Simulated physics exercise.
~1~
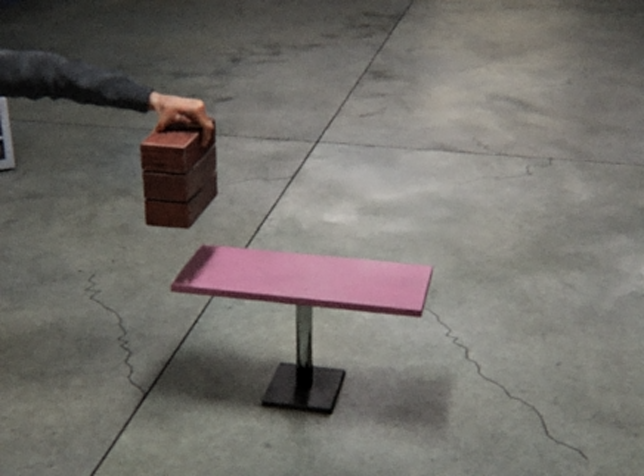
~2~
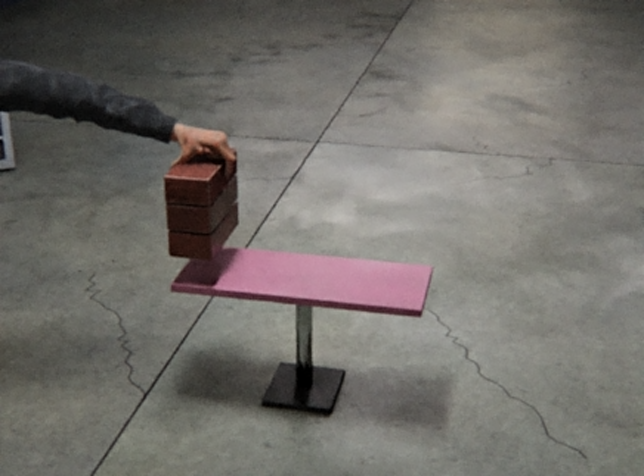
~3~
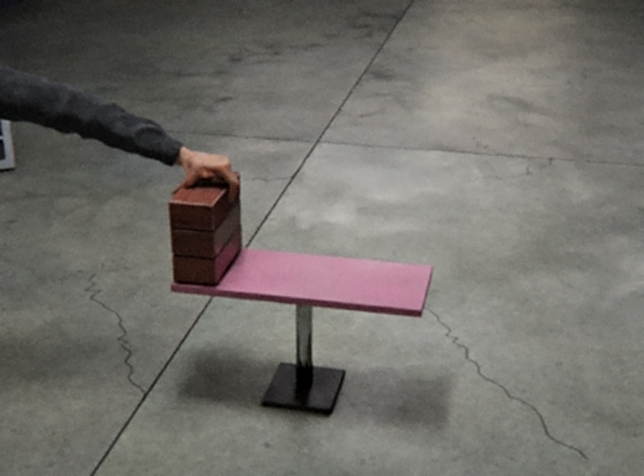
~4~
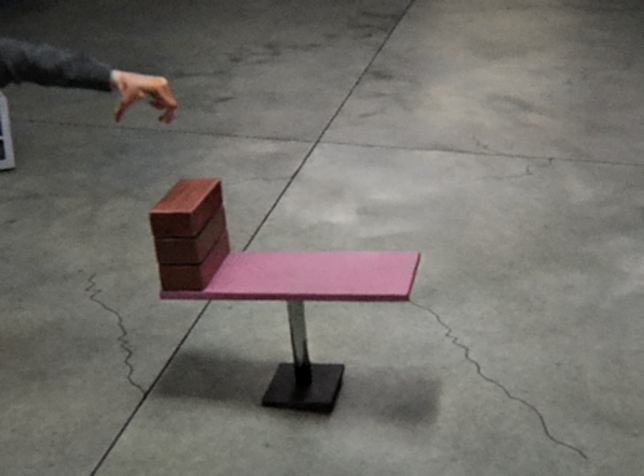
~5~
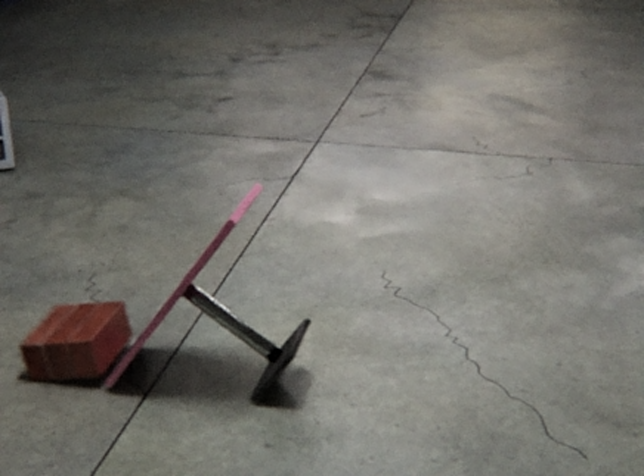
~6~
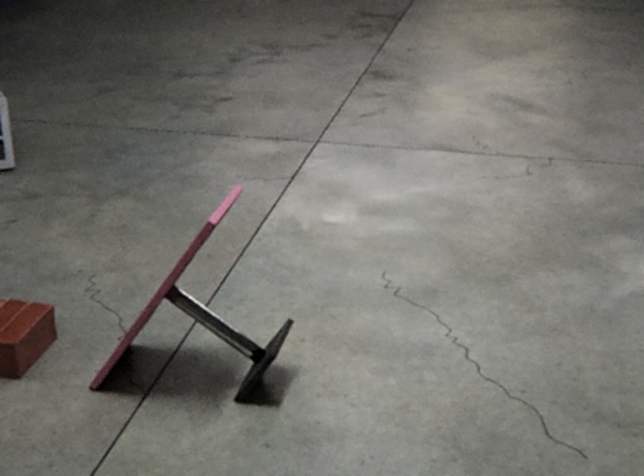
A hand in a dark sleeve reaches in from the left, holding a stack of three reddish-brown bricks above a narrow pink tabletop on a metal post with a square black base. The still view looks down on a cracked grey concrete floor. The hand lowers the bricks onto the left end of the pink top, then lets go and draws back. The stand begins tipping left and topples, spilling the bricks onto the floor. It ends with its pink top slanted against the ground and its base raised on edge, while the bricks lie at the left edge.
